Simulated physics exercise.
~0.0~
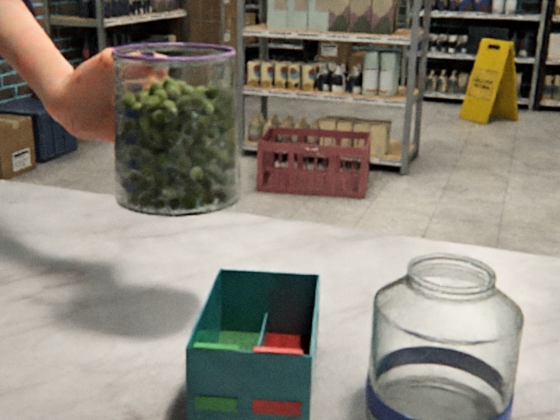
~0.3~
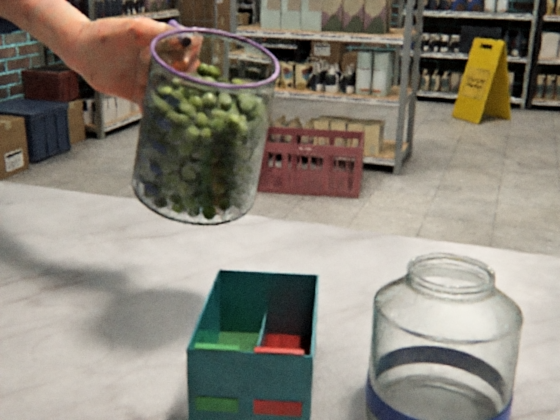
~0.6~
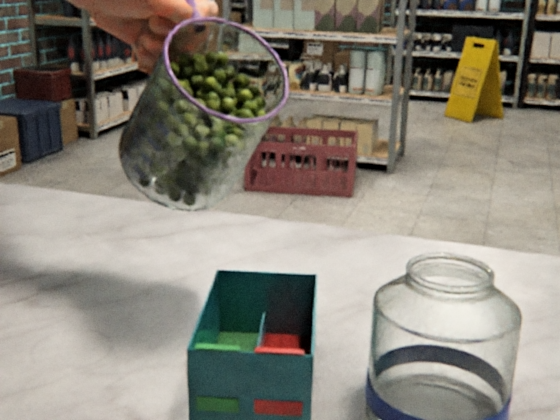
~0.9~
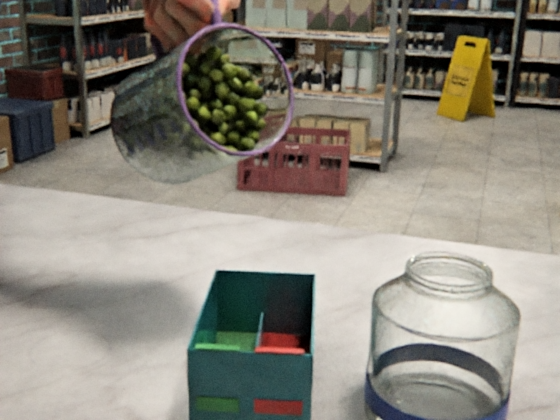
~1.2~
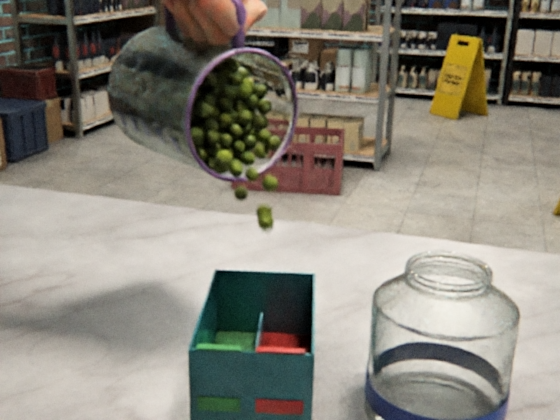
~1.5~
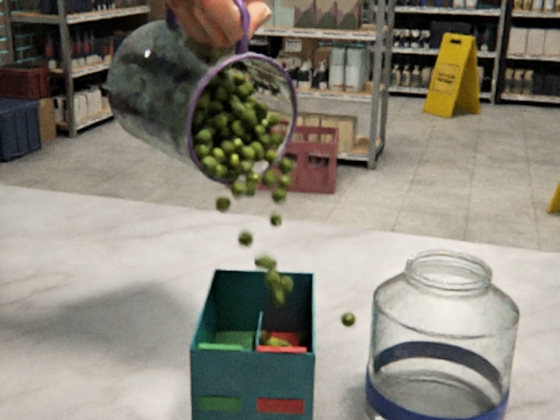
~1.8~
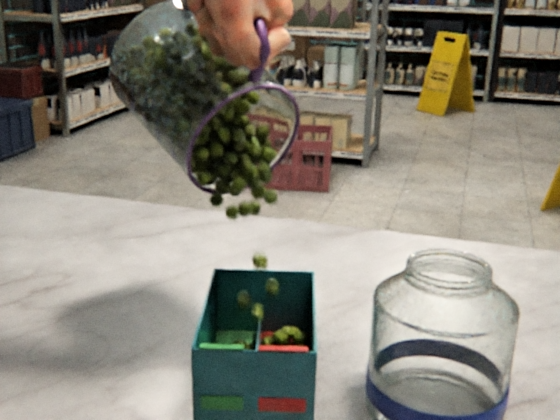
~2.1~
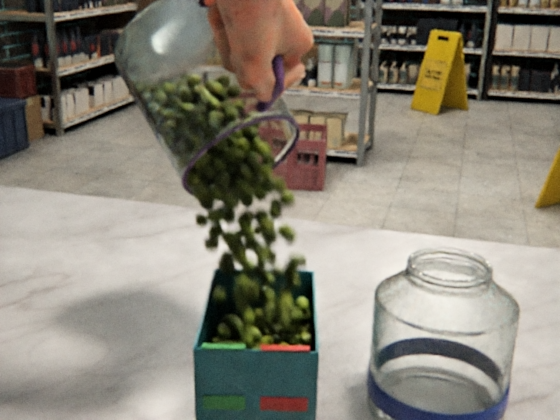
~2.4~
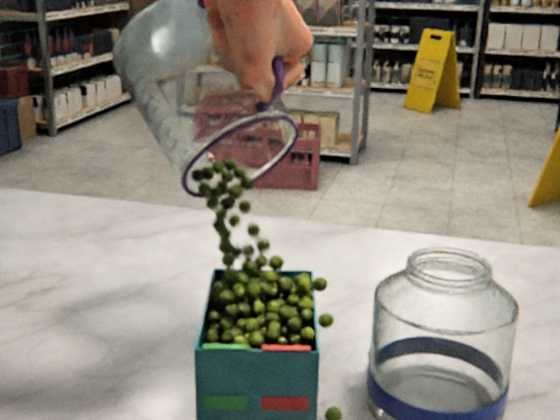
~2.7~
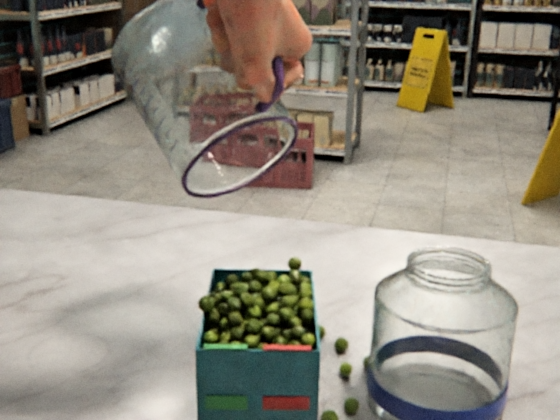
A hand tipped a clear jug of small green olives over a two-section tin beside an empty blue-banded jar, and they tumbled out until the jug was empty, leaving the tin heaped full and a few olives lying on the table.
